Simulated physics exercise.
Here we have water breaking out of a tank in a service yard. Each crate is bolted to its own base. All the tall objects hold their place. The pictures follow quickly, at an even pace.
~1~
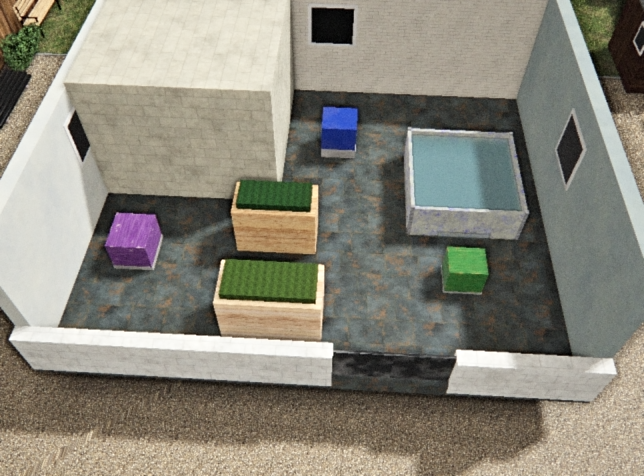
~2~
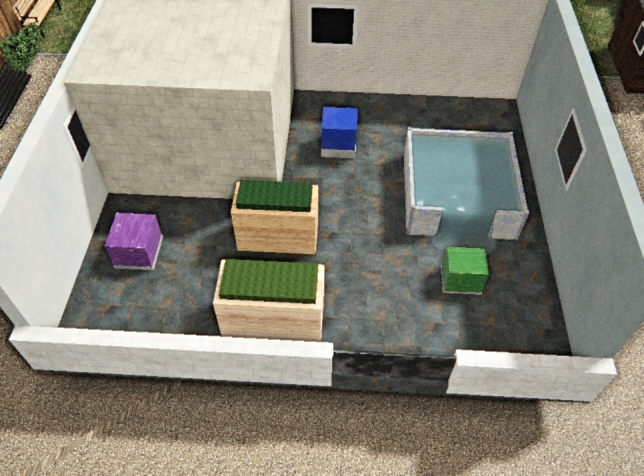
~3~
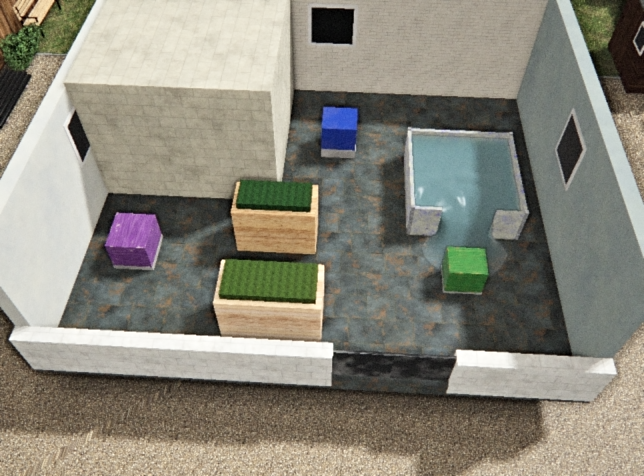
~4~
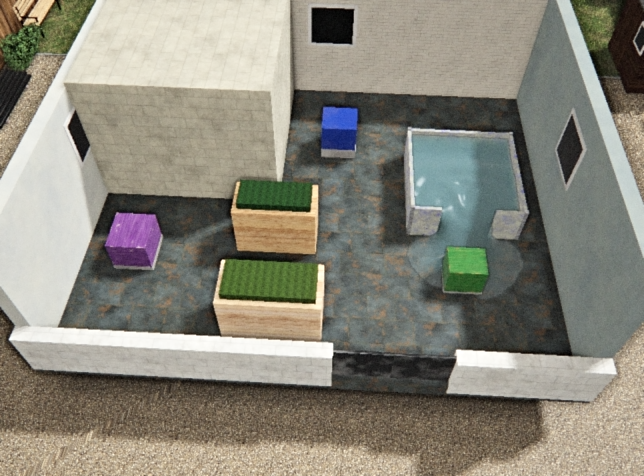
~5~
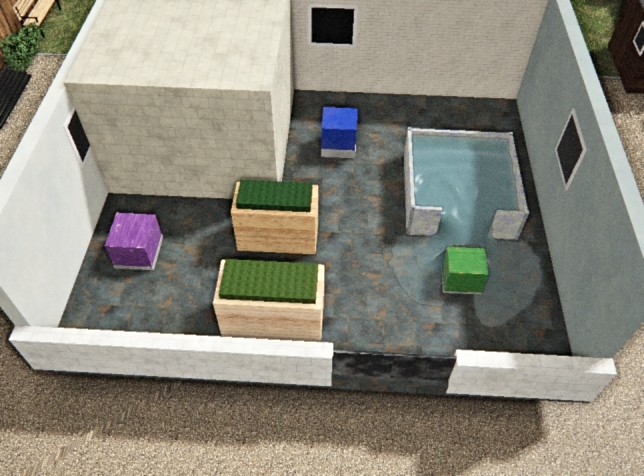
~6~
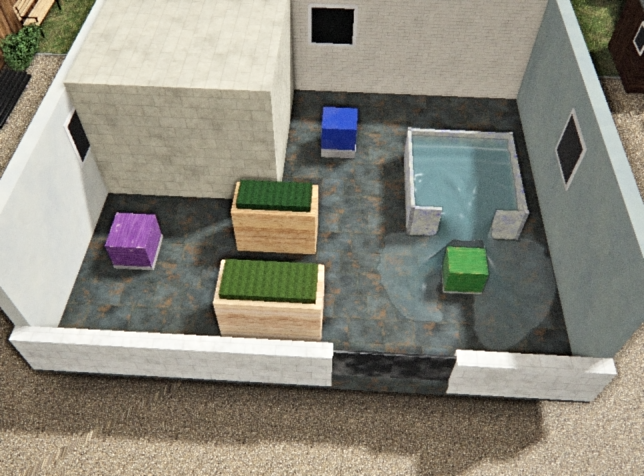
Water pours through a gap in the tank's front wall and spreads around the green block.
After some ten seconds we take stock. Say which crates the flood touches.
In the end: The blue crate escapes dry; the purple crate is wetted; the green crate is wetted.
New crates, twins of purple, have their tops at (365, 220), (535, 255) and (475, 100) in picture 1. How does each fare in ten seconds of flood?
In turn: Ends up wet, is topped, keeps dry.
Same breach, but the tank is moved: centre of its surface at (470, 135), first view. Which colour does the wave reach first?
The green crate.
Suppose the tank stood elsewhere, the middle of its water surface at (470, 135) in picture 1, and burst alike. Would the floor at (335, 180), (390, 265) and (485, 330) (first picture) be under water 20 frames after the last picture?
As listed: Dry, covered, flooded.
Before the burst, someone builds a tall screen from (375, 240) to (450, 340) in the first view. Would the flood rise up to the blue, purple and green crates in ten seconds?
My reading: The blue one keeps dry, the purple one remains dry, the green one is topped.
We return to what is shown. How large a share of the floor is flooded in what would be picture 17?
Close to 35 %.
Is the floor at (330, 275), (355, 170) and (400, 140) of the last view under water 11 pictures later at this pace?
One after the other: Covered, free of water, dry.
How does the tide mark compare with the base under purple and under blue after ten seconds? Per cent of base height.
About 220 and 50 per cent.
A moment on, water covers 25 % of the floor; the blue crate not reached, the purple crate not reached, the green crate water round its plinth.
Next, water covers 35 % of the floor; the blue crate not reached, the purple crate not reached, the green crate water round its plinth.
Then, water covers 55 % of the floor; the blue crate water round its plinth, the purple crate water round its plinth, the green crate water round its plinth.
Later, water covers 80 % of the floor; the blue crate water round its plinth, the purple crate water round its plinth, the green crate water round its plinth.
In the end, water covers 100 % of the floor; the blue crate stayed above the water, the purple crate was topped, the green crate was topped.
